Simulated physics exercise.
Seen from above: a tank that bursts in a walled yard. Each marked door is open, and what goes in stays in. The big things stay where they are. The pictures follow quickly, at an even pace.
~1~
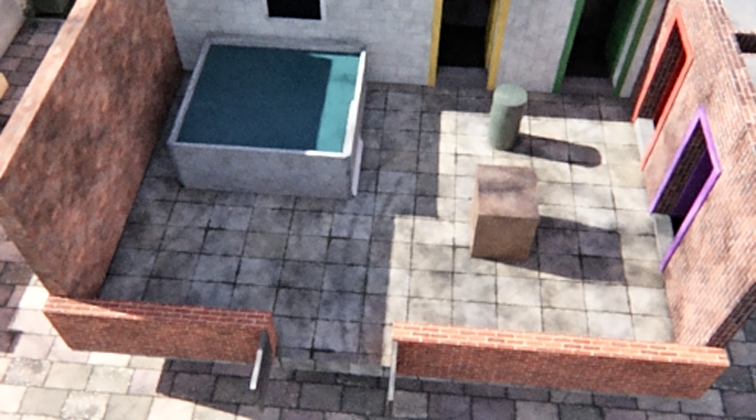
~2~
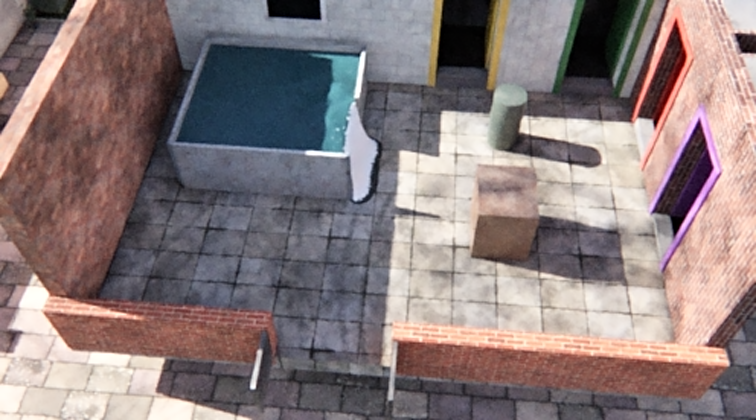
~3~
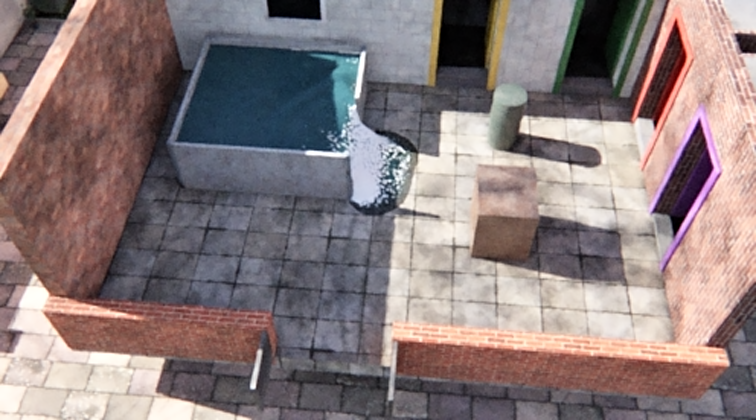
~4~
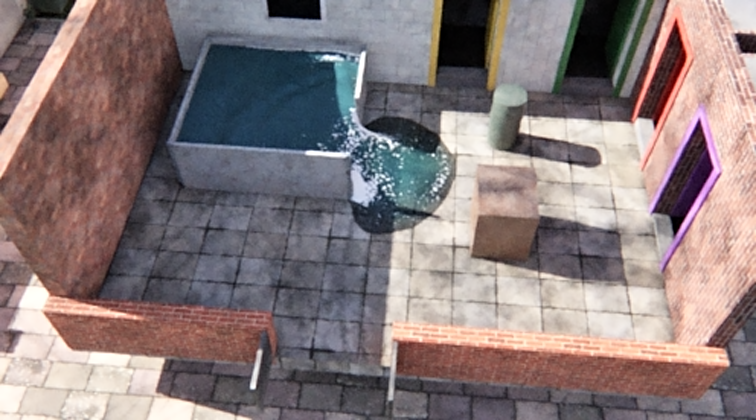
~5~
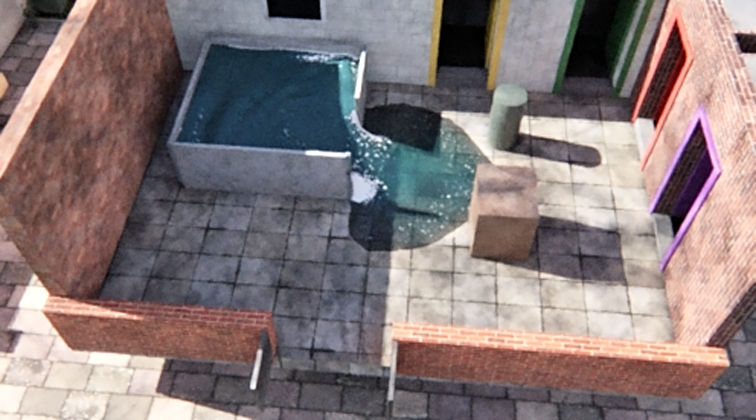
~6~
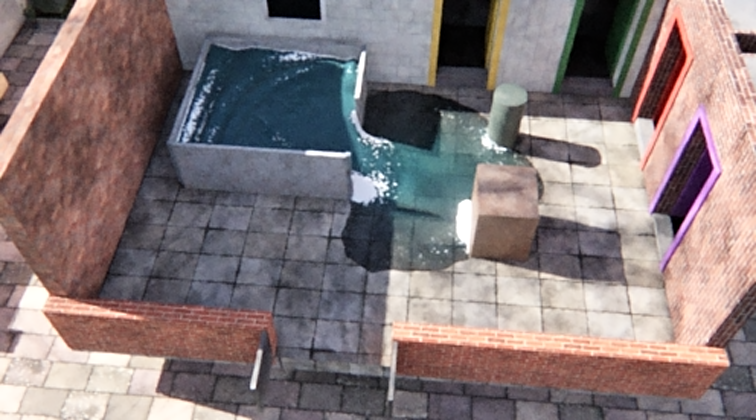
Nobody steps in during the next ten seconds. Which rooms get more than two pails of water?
One by one: The purple door lets in a lot; the green door lets in a lot; the yellow door admits no more than that; the red door lets in a lot.
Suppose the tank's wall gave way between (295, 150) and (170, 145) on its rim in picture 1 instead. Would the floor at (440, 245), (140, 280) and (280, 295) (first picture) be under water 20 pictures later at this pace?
In turn: Wet, covered, wet.
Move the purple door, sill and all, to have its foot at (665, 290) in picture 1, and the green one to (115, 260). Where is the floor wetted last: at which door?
That is the green one.
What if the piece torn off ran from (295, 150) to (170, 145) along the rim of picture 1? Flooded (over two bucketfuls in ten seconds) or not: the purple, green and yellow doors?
One by one: The purple door floods, the green door keeps below it, the yellow door stays under.
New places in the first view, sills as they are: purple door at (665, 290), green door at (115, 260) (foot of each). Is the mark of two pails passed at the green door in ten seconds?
Green stays under.
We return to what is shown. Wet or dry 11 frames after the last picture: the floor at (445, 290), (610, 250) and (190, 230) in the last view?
One after the other: Flooded, flooded, free of water.
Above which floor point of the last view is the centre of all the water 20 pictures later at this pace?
At about (394, 171).
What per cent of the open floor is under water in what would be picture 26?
Some 70 per cent.
A moment on, water covers 40 % of the floor; the purple door under two buckets in, the green door wet at the sill, nothing in, the yellow door wet at the sill, nothing in, the red door wet at the sill, nothing in.
Next, water covers 50 % of the floor; the purple door over two buckets in, the green door wet at the sill, nothing in, the yellow door wet at the sill, nothing in, the red door under two buckets in.
Then, water covers 70 % of the floor; the purple door far over two buckets in, the green door over two buckets in, the yellow door wet at the sill, nothing in, the red door over two buckets in.
Later, water covers 85 % of the floor; the purple door far over two buckets in, the green door over two buckets in, the yellow door wet at the sill, nothing in, the red door over two buckets in.
In the end, water covers 95 % of the floor; the purple door far over two buckets in, the green door over two buckets in, the yellow door wet at the sill, nothing in, the red door far over two buckets in.
